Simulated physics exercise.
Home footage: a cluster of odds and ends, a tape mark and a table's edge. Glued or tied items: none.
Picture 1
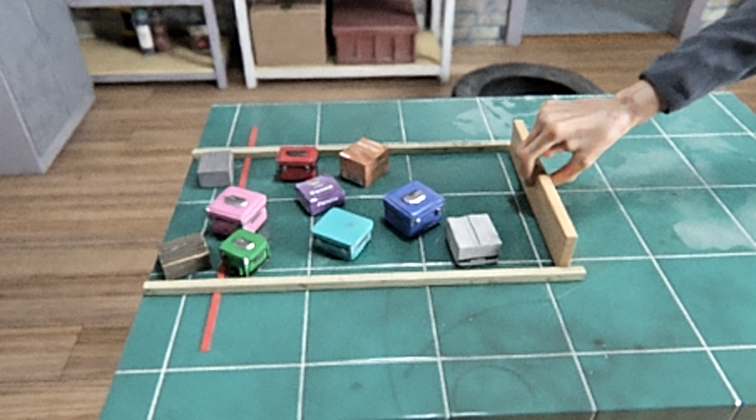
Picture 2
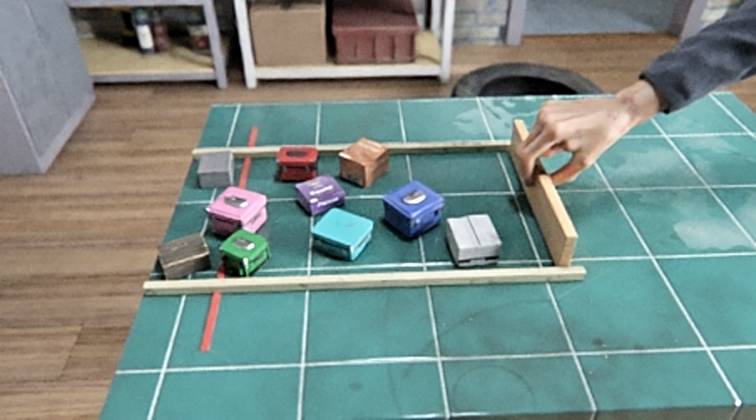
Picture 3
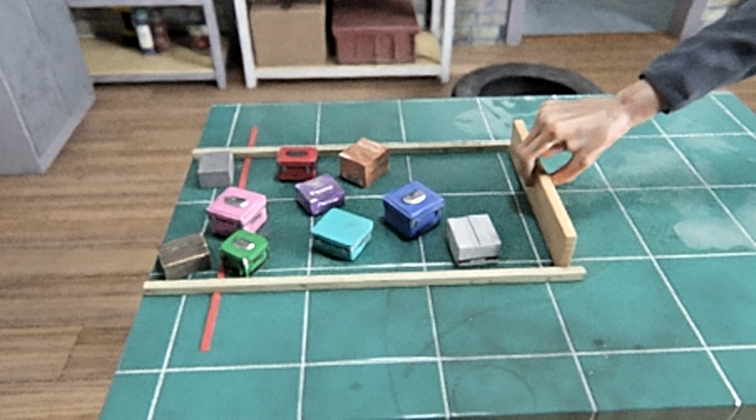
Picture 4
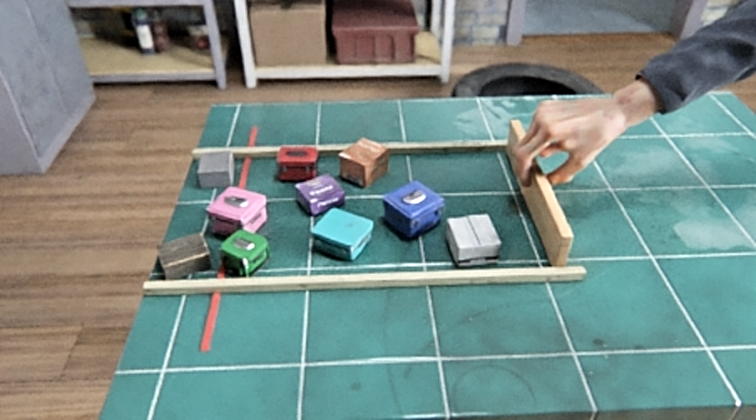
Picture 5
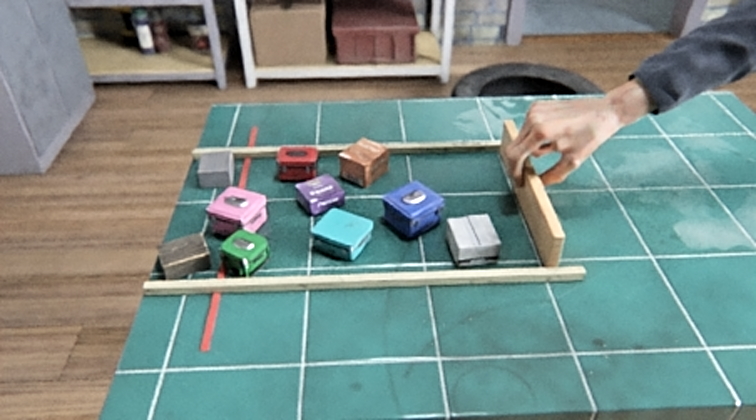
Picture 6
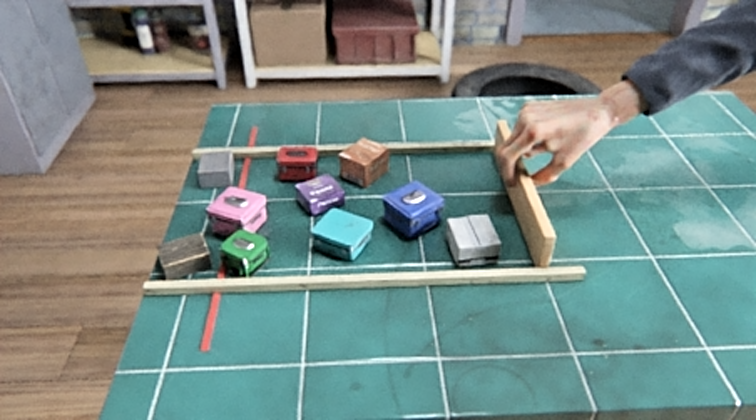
On a green tabletop with a red tape mark, a hand held a wooden board upright behind a cluster of small coloured blocks and cases, then slid it slightly left while they stayed still.
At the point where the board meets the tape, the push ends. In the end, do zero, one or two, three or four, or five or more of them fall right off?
Pushes off three or four.
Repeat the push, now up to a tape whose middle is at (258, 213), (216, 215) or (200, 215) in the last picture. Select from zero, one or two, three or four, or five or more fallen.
Place by place: Either one or two, then 5 or more, then 5 or more.
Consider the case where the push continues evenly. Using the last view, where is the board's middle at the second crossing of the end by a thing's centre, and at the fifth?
At the first moment about (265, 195), at the next about (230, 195).
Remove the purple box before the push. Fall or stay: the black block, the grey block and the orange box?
The black block falls; the grey block goes over; the orange box does not fall.
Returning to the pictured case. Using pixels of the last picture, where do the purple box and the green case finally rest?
First (179, 193), then (156, 267).
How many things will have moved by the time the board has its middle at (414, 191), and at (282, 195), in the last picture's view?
The count is 2 at the first point and 10 at the second.
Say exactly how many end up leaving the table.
It is 3, no more and no fewer.
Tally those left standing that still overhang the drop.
You'd get 4.
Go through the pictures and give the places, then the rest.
In the first picture, black block (184, 256); grey block (217, 169); pink case (238, 214); board (538, 187); tape (235, 214).
In the second picture, grey block (217, 169); green case (245, 254).
In the third picture, pink case (238, 214); blue case (413, 209).
In the fourth picture, black block (185, 256); turquoise case (343, 236).
In the fifth picture, grey block (217, 169); purple box (320, 195).
In the sixth picture, black block (185, 256); grey block (217, 169); pink case (238, 214); board (519, 188); tape (235, 214).
Early on, none off yet; black block at rest near (185, 256); grey block at rest near (217, 169); pink case at rest near (238, 214).
Finally, the number that fall off is three or four; lost, pink case, grey block and black block.
